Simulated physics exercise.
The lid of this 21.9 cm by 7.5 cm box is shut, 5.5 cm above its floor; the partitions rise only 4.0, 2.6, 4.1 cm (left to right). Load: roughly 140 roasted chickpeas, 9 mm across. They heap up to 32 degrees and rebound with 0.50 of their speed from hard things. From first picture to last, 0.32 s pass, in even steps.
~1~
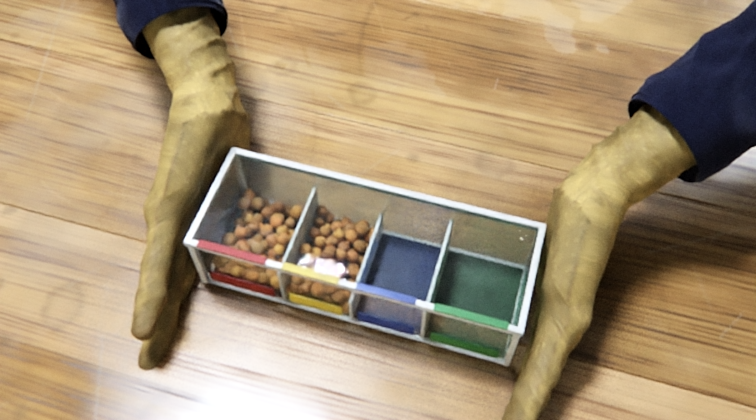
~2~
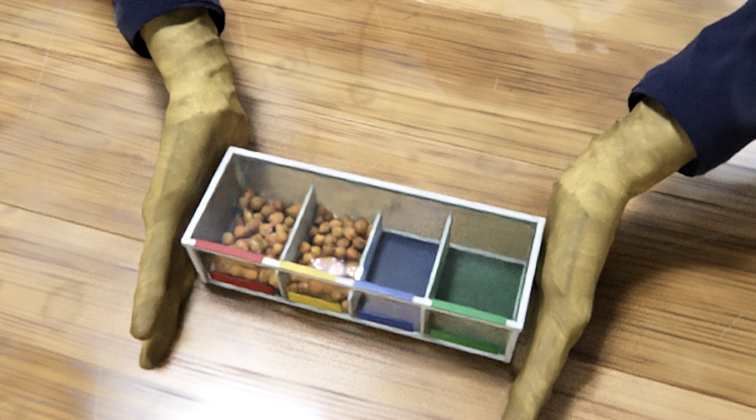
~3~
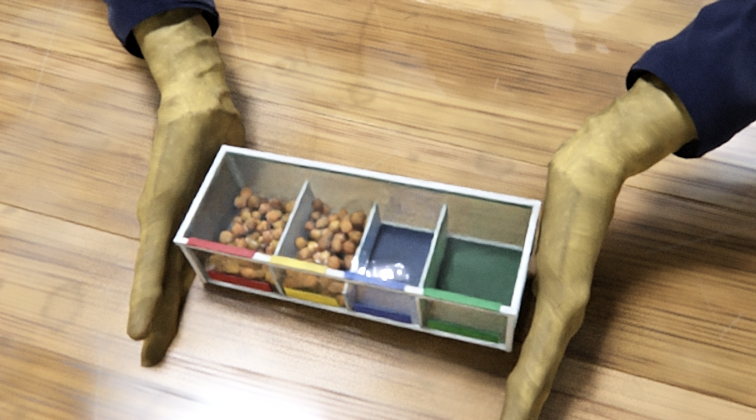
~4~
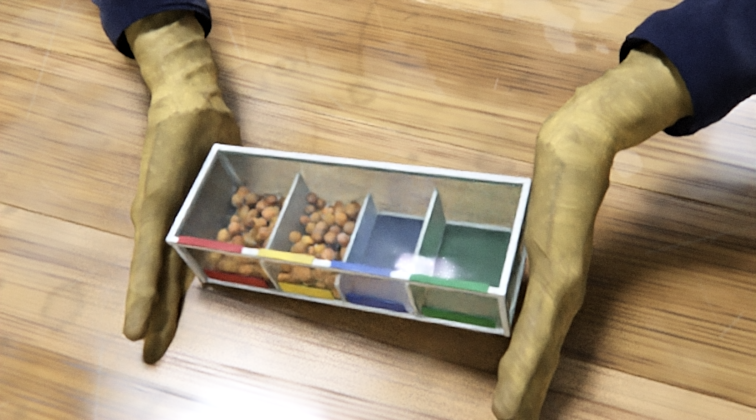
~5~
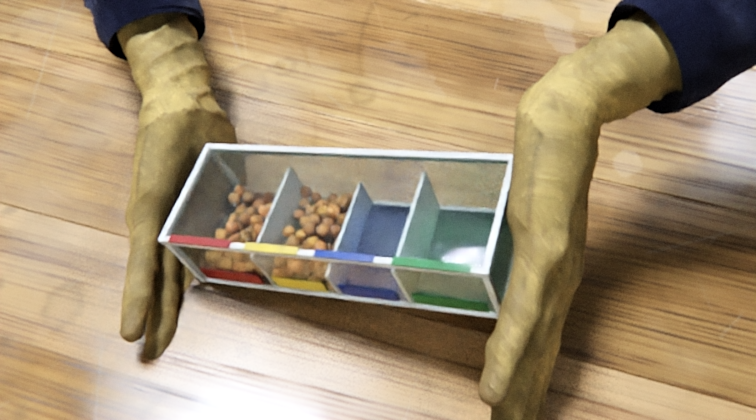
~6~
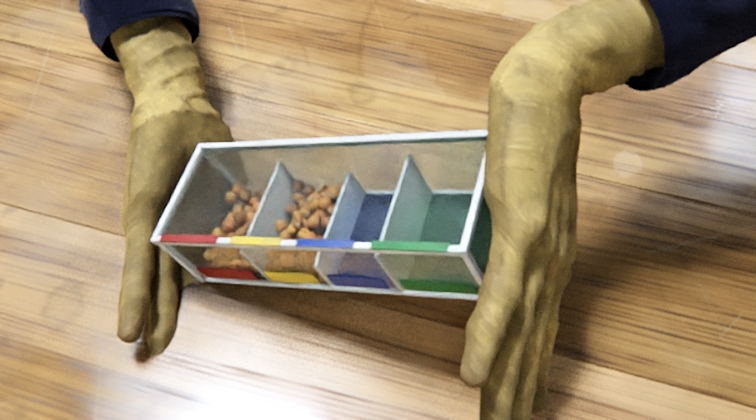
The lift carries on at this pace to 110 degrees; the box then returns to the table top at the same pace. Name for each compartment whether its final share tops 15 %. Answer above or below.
Red compartment: Above; blue compartment: Below; green compartment: Below; yellow compartment: Above.
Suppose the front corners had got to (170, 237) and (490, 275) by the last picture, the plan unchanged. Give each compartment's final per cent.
Red 80, blue 0, green 0, yellow 20.
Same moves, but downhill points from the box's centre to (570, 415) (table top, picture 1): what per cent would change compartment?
About 65 per cent.
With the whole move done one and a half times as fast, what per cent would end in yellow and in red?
In that case yellow 30; red 70.
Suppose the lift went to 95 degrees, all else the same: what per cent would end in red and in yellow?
Then: Red 65, yellow 35.
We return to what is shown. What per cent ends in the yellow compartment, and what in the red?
Yellow 25, red 75.
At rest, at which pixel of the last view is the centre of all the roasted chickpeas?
At about (259, 244).
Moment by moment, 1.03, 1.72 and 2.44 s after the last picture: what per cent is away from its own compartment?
In turn: 15, 25, 25.
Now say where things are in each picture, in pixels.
Box tilt 0 degrees, front corners at (192, 241) and (517, 328); red 50 %, yellow 50 %, in the first frame.
Box tilt 2 degrees, front corners at (190, 240) and (516, 324), in the second frame.
Box tilt 6 degrees, front corners at (183, 239) and (511, 309), lowest corner left front, in the third frame.
Box tilt 12 degrees, front corners at (175, 238) and (500, 290), lowest corner left front, in the fourth frame.
Box tilt 18 degrees, front corners at (167, 238) and (483, 269), lowest corner left front, in the fifth frame.
Box tilt 24 degrees, front corners at (159, 238) and (461, 248), lowest corner left front; red 50 %, yellow 50 %, in the sixth frame.
Then, 1.03 s after the last picture, tilt 109 degrees; red 65 %, yellow 35 %.
Then, 1.72 s after the last picture, tilt 47 degrees; red 70 %, yellow 30 %.
Then, 2.44 s after the last picture, tilt 0 degrees; red 75 %, yellow 25 %.
In the end, red 75 %, blue 0 %, green 0 %, yellow 25 %.
